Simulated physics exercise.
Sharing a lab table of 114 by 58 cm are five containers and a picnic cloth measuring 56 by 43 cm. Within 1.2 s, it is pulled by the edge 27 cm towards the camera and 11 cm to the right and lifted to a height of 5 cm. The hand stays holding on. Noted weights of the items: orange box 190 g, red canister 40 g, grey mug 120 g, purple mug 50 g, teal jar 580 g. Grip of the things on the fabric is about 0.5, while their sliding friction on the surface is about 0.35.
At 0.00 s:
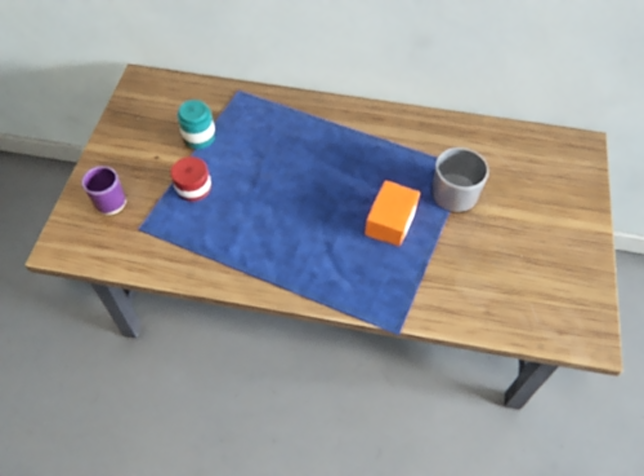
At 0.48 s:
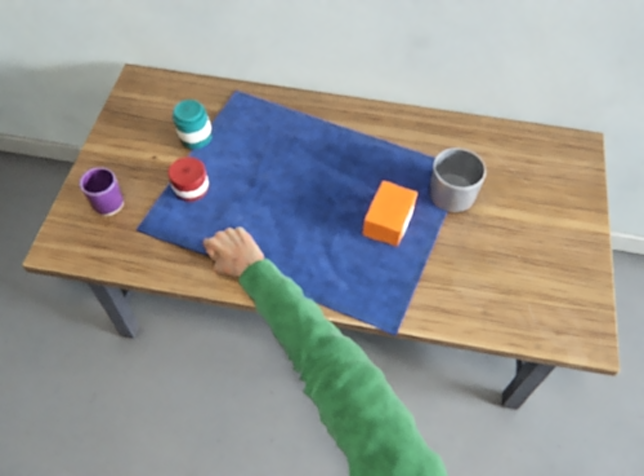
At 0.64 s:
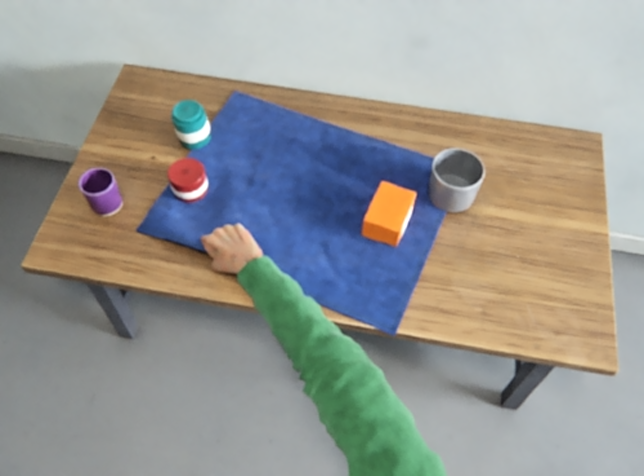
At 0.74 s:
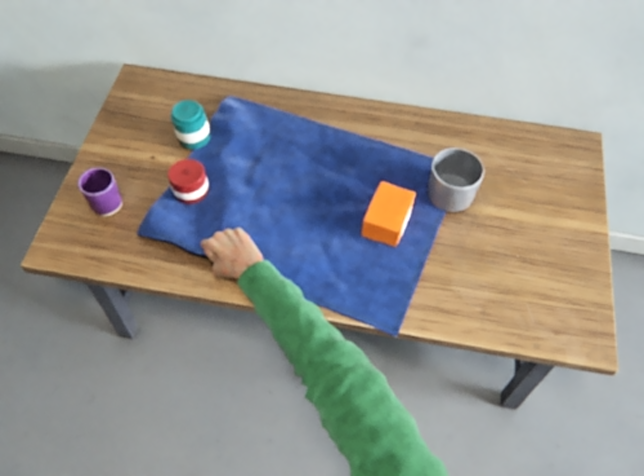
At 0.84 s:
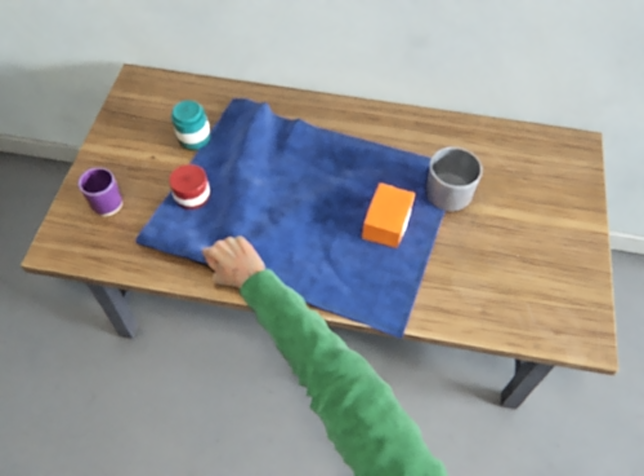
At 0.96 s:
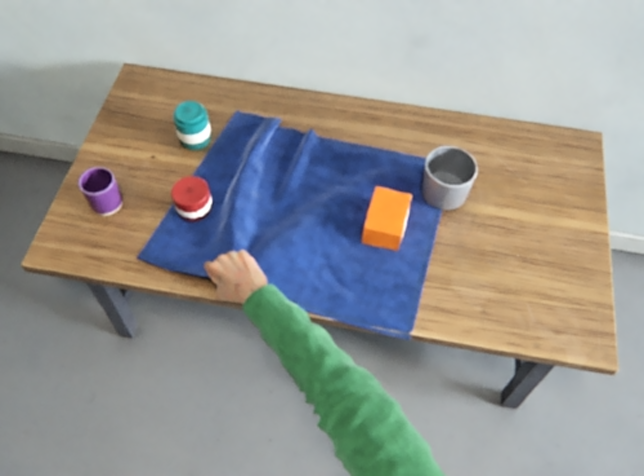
The clip opens on a wooden table with a blue cloth, an orange box, red and teal containers, and grey and purple mugs. A green-sleeved arm reaches in and grips the cloth's near edge, then drags it slightly toward the viewer, wrinkling it and shifting the red container slightly nearer.
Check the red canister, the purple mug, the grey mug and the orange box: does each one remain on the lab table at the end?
In the end watch the red canister go overboard; watch the purple mug hang in there; watch the grey mug hang in there; watch the orange box hang in there.
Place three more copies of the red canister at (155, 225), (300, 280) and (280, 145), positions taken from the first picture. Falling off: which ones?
Log, listed order - lost / lost / kept.
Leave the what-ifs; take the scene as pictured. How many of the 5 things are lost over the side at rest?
Tally: 1.
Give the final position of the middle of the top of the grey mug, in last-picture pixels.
(397, 190).
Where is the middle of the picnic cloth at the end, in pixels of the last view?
Midpoint, last view: Approx. (273, 294).
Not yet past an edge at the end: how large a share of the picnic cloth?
Roughly 60% of it.
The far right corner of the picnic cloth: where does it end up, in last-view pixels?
It ends up approximately at (385, 185).
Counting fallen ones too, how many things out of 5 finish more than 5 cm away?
The answer is 3 of them.
After 1.2 s, 90 % of the picnic cloth is still over the top; red canister 13 cm off its start, grey mug 4 cm off its start, orange box 4 cm off its start.
After 1.4 s, 75 % of the picnic cloth is still over the top; red canister 22 cm off its start, grey mug 9 cm off its start, orange box 8 cm off its start.
After 1.6 s, 65 % of the picnic cloth is still over the top; red canister 31 cm off its start at (203, 317), grey mug 12 cm off its start at (403, 185), orange box 12 cm off its start at (364, 252).
After 1.8 s, 60 % of the picnic cloth is still over the top; red canister over the edge, grey mug 14 cm off its start, orange box 14 cm off its start.
After 3.4 s, 60 % of the picnic cloth is still over the top; red canister over the edge, grey mug 14 cm off its start at (397, 190), orange box 14 cm off its start at (361, 259), purple mug 0 cm off its start at (96, 180).
